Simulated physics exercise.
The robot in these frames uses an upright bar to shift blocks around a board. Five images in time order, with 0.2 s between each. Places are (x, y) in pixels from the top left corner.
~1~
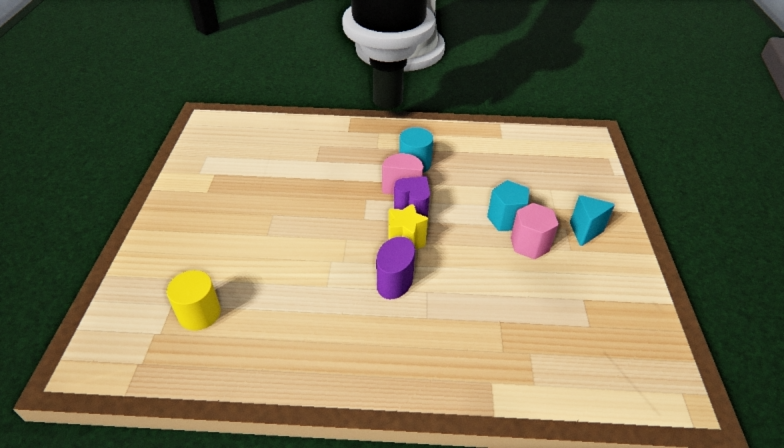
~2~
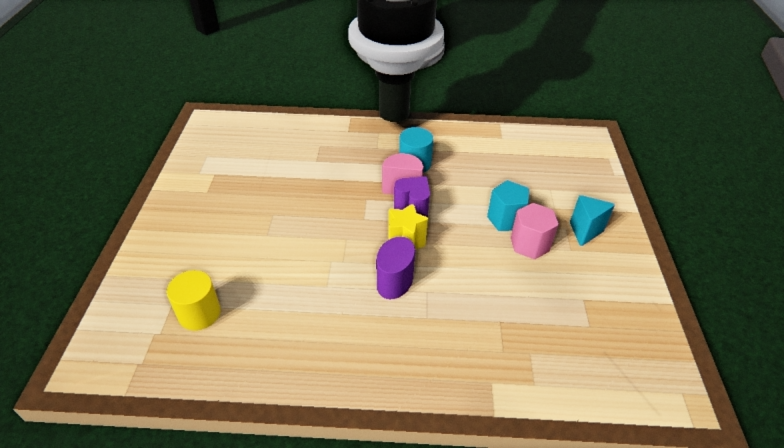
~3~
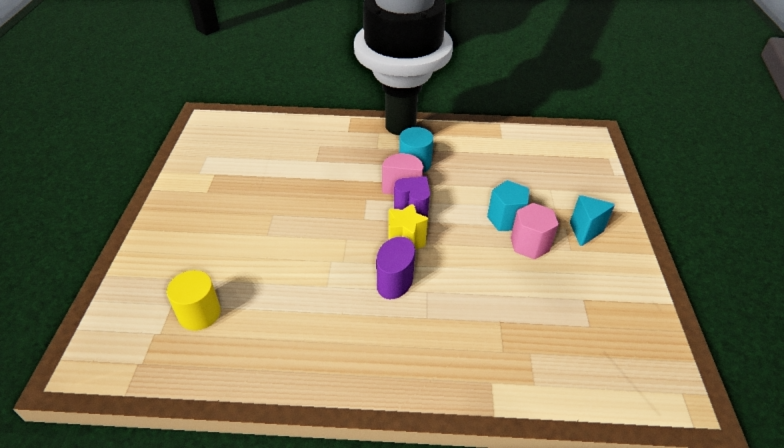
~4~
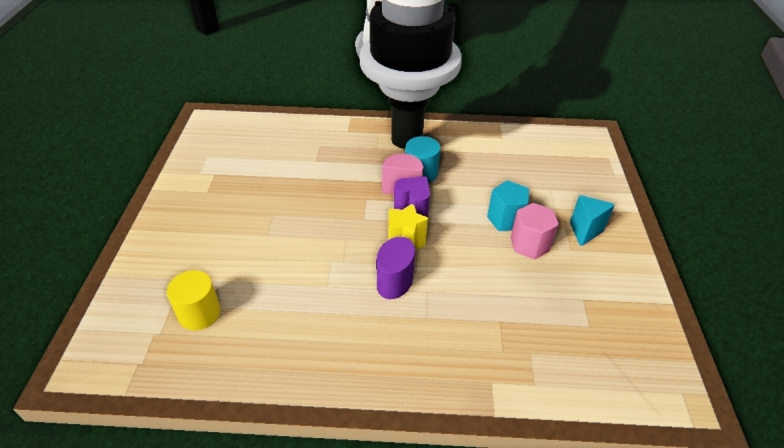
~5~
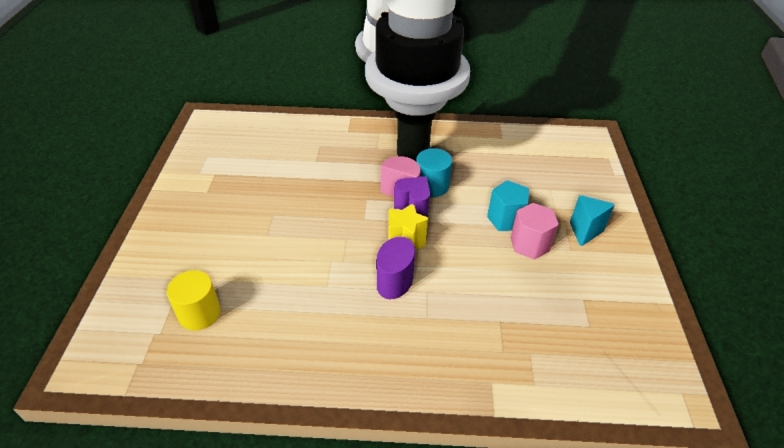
A robot arm with a black and white end and an upright black bar stands at the far edge of a brown-rimmed wooden board on a dark green floor, seen from above by a still camera. Turquoise, pink, purple and yellow blocks line the middle, with turquoise and pink ones right and a yellow cylinder left. The bar moves nearer and slightly right, pushing the round turquoise block beside the barely shifting pink one.
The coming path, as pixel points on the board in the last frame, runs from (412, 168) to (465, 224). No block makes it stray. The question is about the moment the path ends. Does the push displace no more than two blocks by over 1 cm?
Yes, that is what happens.
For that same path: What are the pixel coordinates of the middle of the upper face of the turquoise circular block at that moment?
I'd expect the centre of its top face to be at (499, 216).
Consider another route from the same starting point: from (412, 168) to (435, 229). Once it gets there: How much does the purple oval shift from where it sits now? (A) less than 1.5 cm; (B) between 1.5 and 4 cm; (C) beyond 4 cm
Correct choice: B.
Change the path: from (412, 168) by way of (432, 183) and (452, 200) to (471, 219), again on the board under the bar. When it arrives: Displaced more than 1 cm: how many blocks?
There will be one block displaced.
What follows on the original path. One third of the way, bar (431, 172); turquoise circular block (456, 178).
Two thirds of the way, bar (448, 189); turquoise circular block (477, 196).
At the end, bar (467, 209); pink half-round block still; turquoise circular block (499, 216); turquoise pentagonal block (516, 193).
